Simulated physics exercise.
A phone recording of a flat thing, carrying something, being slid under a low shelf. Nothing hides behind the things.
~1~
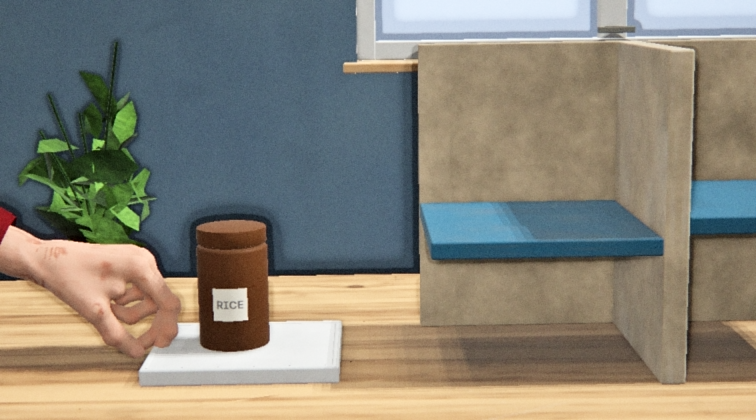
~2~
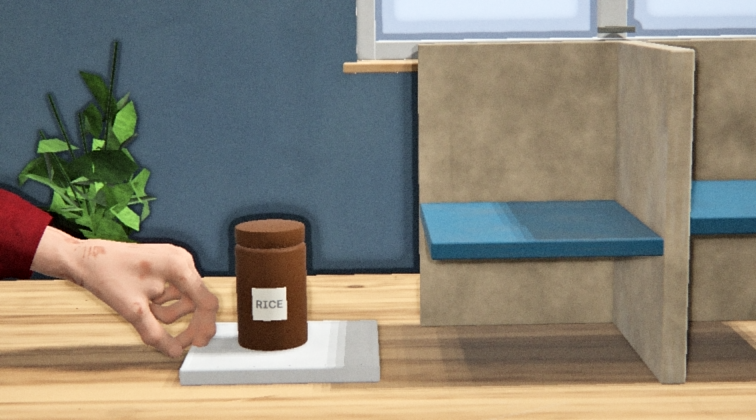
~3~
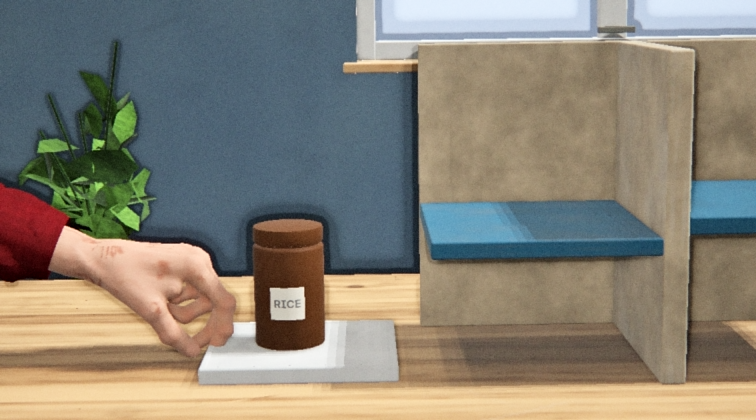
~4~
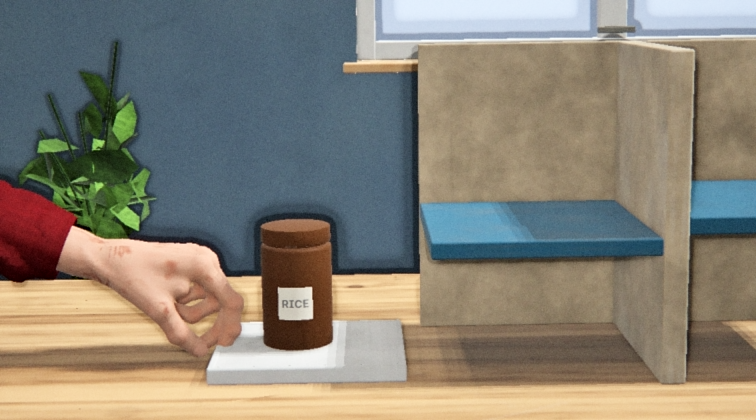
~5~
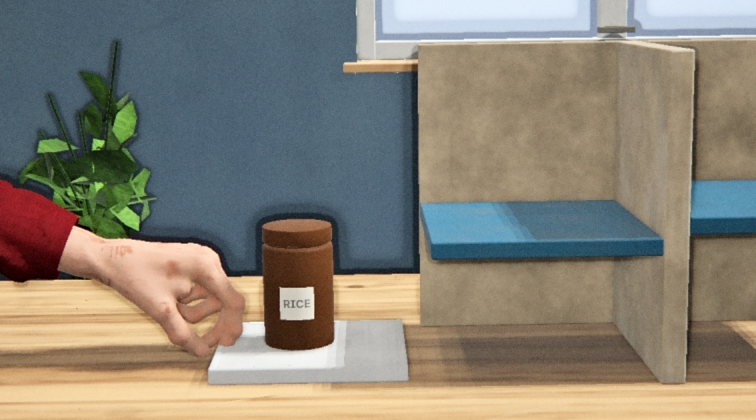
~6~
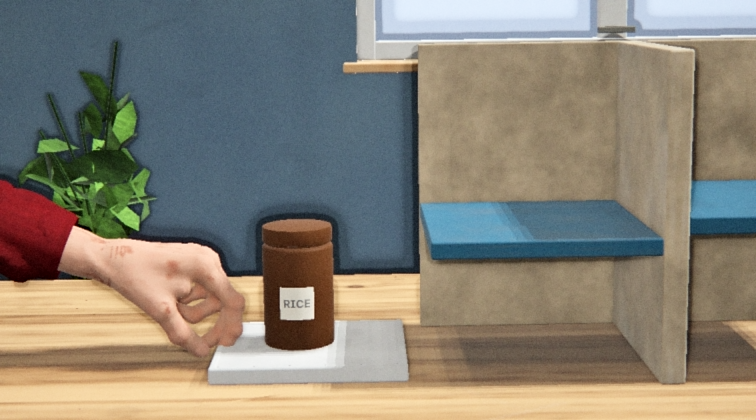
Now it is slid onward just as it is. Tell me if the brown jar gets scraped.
Ultimately the brown jar is bumped away.
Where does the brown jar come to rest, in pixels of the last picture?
Near (381, 314).
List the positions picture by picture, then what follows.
The first picture shows hand sliding it forward; brown jar (233, 285); shelf (648, 200).
The second picture shows hand sliding it forward; brown jar (271, 284); white tray (285, 351).
The third picture shows hand sliding it forward; brown jar (289, 284); shelf (648, 200).
The fourth picture shows hand sliding it forward; brown jar (297, 284); white tray (310, 351).
The fifth picture shows hand sliding it forward; brown jar (298, 284); shelf (648, 200).
The sixth picture shows hand sliding it forward; brown jar (299, 284); white tray (311, 351).
Then, 1.16 s past the last view, brown jar leaning 24° off how it started near (403, 274).
Finally, the brown jar is knocked back, near (381, 314).
